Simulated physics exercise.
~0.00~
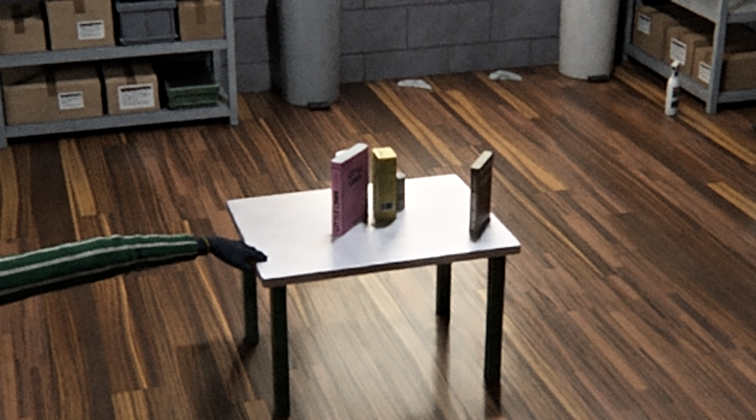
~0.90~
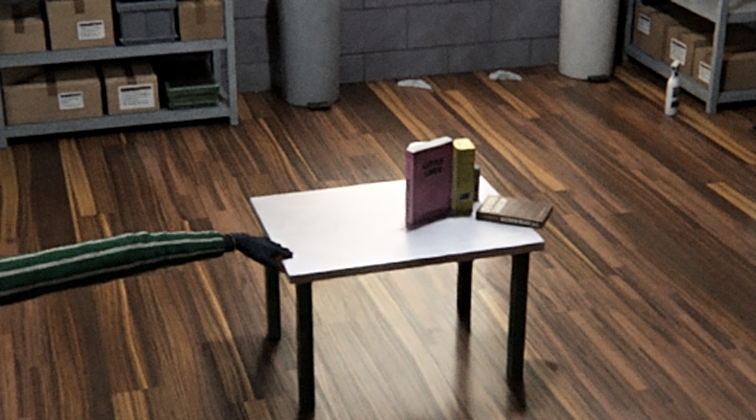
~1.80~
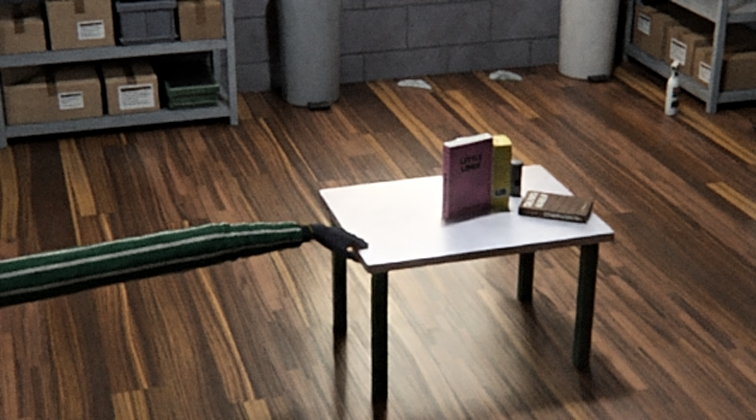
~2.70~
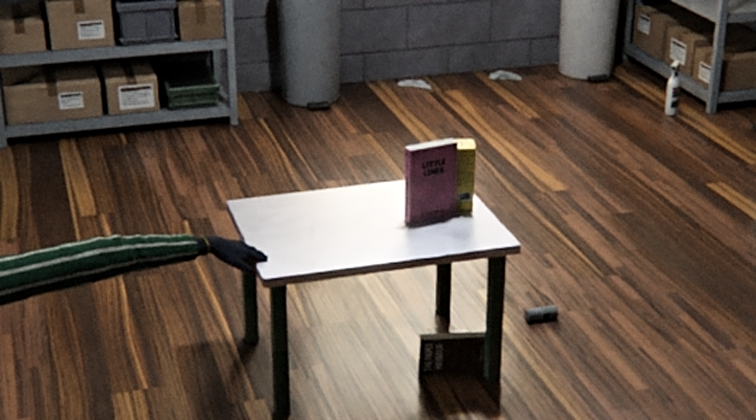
In a storeroom with a wood-plank floor and shelves of cardboard boxes, seen from above by a still camera, a white-topped table holds an upright pink book, a yellow carton, a small grey shaker behind it and a brown book at the right. An arm in a striped green sleeve and dark glove reaches from the left to the table's corner. The table moves right, and the brown book topples flat while the others stay upright. After moving further right, the table returns left. The brown book and shaker end up on the floor, while the pink book and carton remain standing, farther right on the tabletop.
